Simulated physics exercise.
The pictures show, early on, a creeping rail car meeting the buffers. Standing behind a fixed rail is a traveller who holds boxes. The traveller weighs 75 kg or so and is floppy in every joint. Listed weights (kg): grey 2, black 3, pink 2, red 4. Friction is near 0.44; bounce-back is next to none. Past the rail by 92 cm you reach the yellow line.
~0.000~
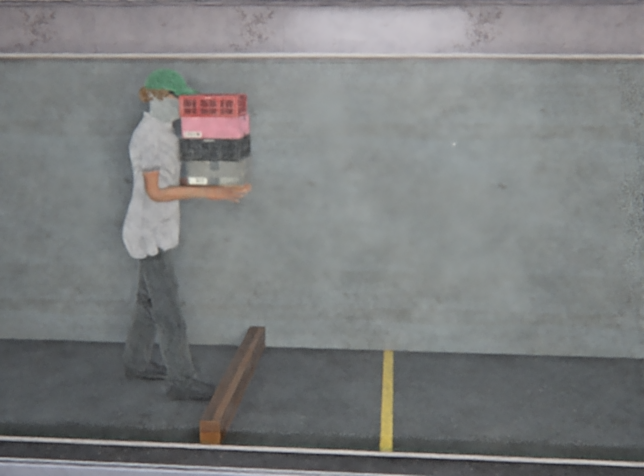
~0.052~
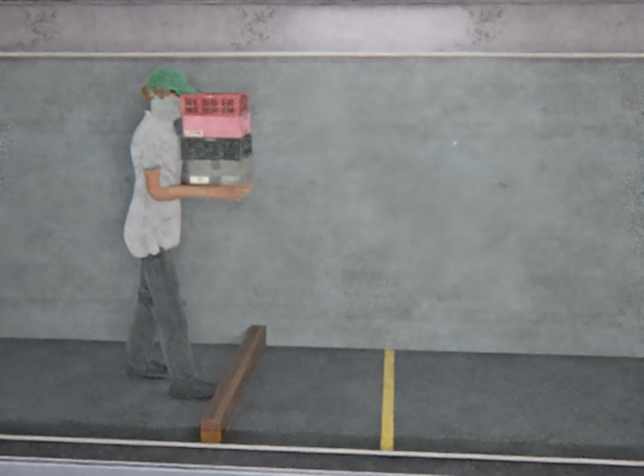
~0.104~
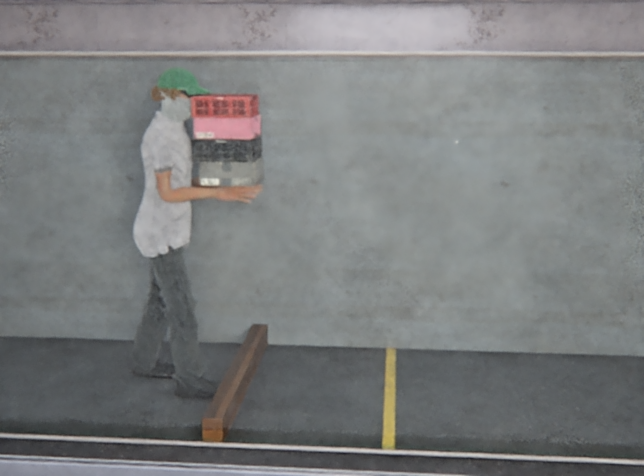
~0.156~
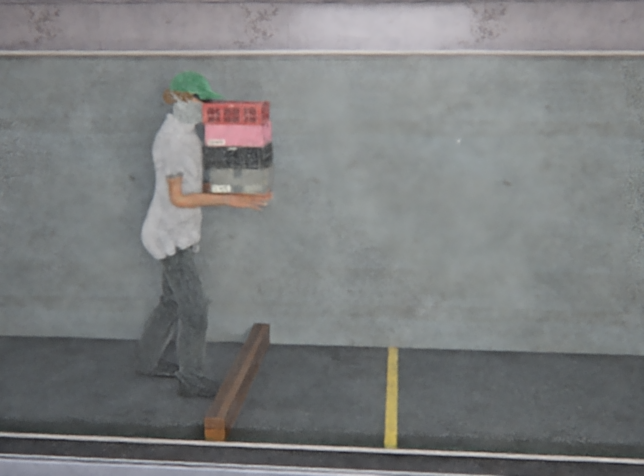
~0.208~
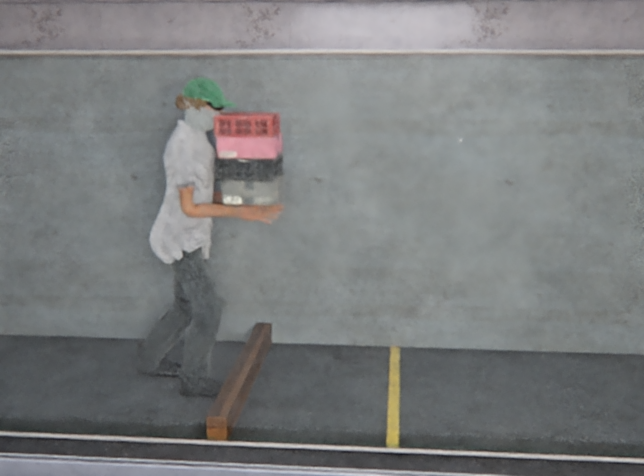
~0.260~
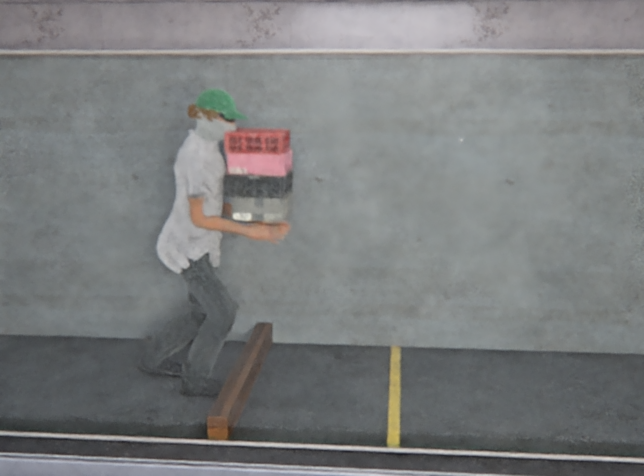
Against a grey wall, a masked person carrying stacked crates leans right and bends their knees.
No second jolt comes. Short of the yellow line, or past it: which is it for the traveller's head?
Short of it.
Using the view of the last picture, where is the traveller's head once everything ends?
Look roughly at (335, 391) in the final picture.
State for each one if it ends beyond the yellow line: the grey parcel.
As for the grey parcel, it finishes before reaching it.
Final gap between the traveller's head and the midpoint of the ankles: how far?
Separation: About 100 cm.
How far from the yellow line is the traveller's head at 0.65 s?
About 45 cm short of it.
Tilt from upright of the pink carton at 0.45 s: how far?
I'd say it leans about 5 degrees.
After 0.45 s the traveller's head is 80 cm short of the yellow line, near (253, 190) in the last picture's view; the pink carton 57 cm short of the yellow line, tilted 5°.
After 0.65 s the traveller's head is 45 cm short of the yellow line, near (315, 297) in the last picture's view; the pink carton 22 cm short of the yellow line, tilted 30°.
After 0.95 s the traveller's head is 35 cm short of the yellow line, near (330, 378) in the last picture's view.
At rest, 2.8 s, grey parcel stops short of the yellow line; pink carton crosses the yellow line; red crate crosses the yellow line; traveller's head stops short of the yellow line.
